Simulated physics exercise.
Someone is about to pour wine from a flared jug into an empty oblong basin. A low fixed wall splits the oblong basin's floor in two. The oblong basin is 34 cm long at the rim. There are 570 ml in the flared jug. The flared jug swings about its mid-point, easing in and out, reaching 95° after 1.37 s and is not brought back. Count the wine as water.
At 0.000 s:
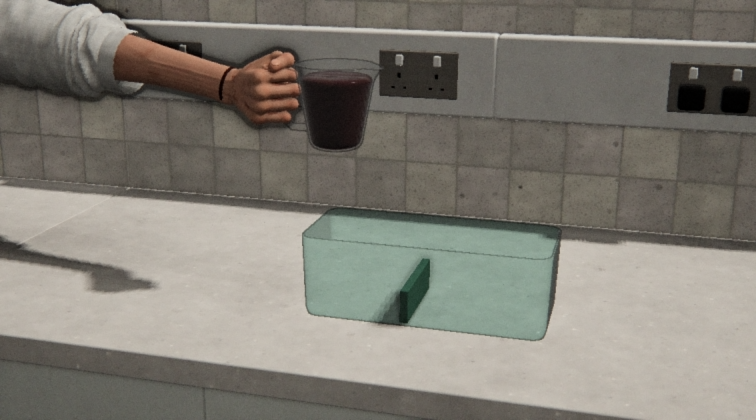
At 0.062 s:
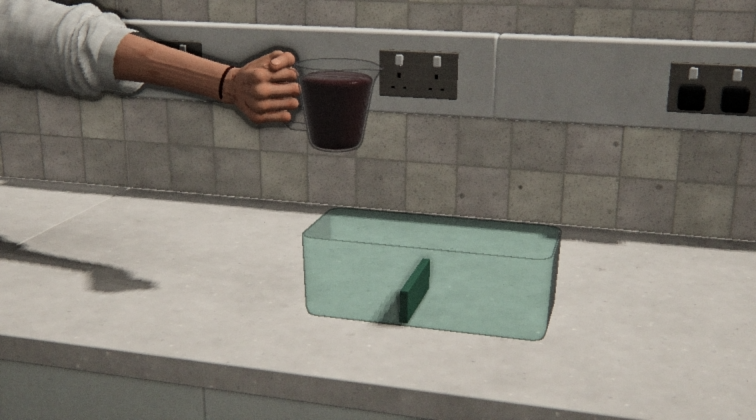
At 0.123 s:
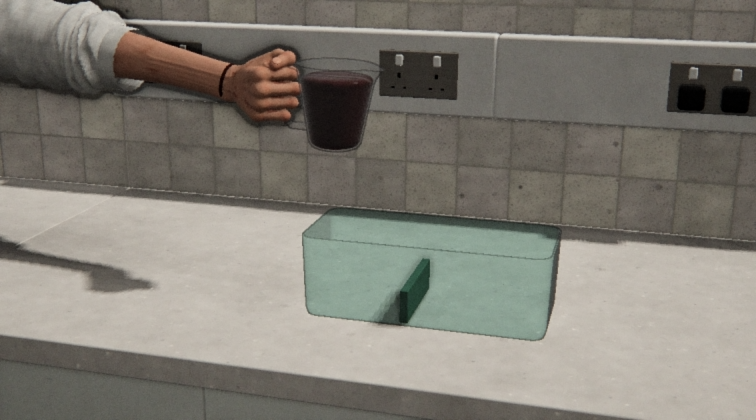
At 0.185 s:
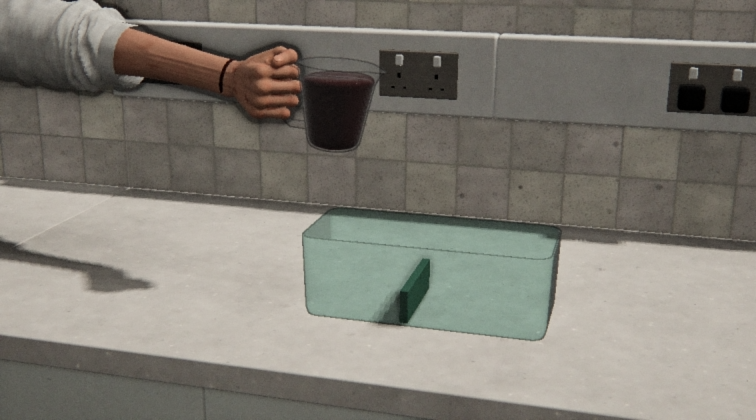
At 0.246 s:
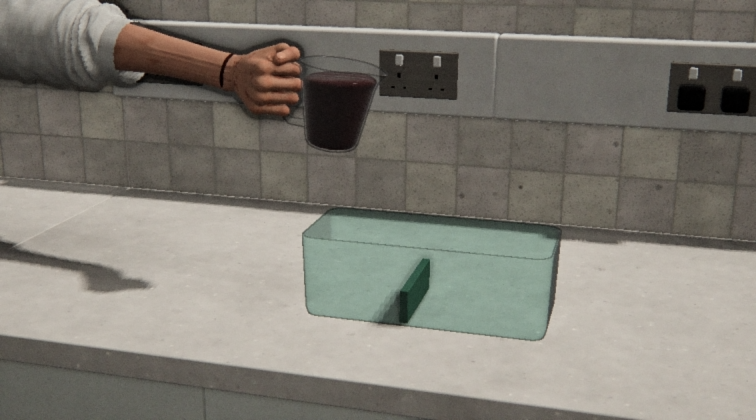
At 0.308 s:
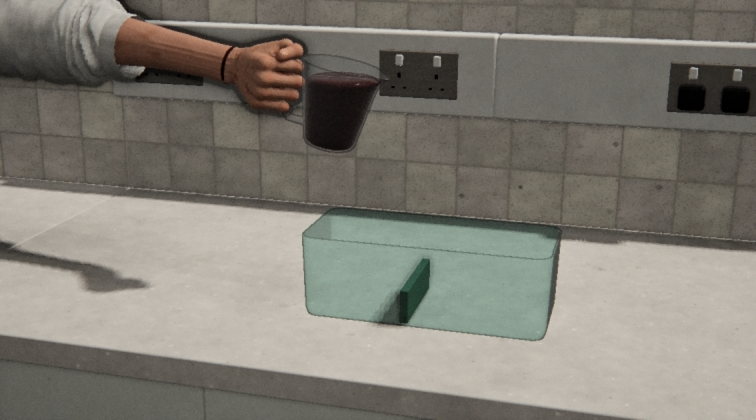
A hand holds a flared jug of dark wine and slowly tilts it slightly right.
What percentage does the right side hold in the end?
About 93 per cent.
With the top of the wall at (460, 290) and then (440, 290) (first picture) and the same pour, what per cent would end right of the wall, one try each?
First 10, then 55 per cent.
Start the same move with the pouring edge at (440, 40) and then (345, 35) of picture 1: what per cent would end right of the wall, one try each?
First 95, then 25 per cent.
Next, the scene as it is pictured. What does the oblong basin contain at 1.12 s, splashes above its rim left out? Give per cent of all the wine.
Near 50 in a hundred.
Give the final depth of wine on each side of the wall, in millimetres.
Left about 2 mm, right about 20 mm.
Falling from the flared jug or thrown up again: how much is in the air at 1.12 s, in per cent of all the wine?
Some 22 per cent.
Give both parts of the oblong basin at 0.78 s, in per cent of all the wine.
Left about 0, right about 5.
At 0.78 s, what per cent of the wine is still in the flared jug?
About 78 per cent.
After 0.78 s the tilt is 57° and 78 per cent is still to pour, 0 is left of the wall and 5 right of it.
After 1.12 s the tilt is 87° and 28 per cent is still to pour, 1 is left of the wall and 50 right of it.
After 1.48 s the tilt is 95° and 2 per cent is still to pour, 3 is left of the wall and 91 right of it.
After 1.87 s the tilt is 95° and 0 per cent is still to pour, 6 is left of the wall and 93 right of it.
In the end 6 per cent lies left of the wall, 93 right of it and 1 outside.
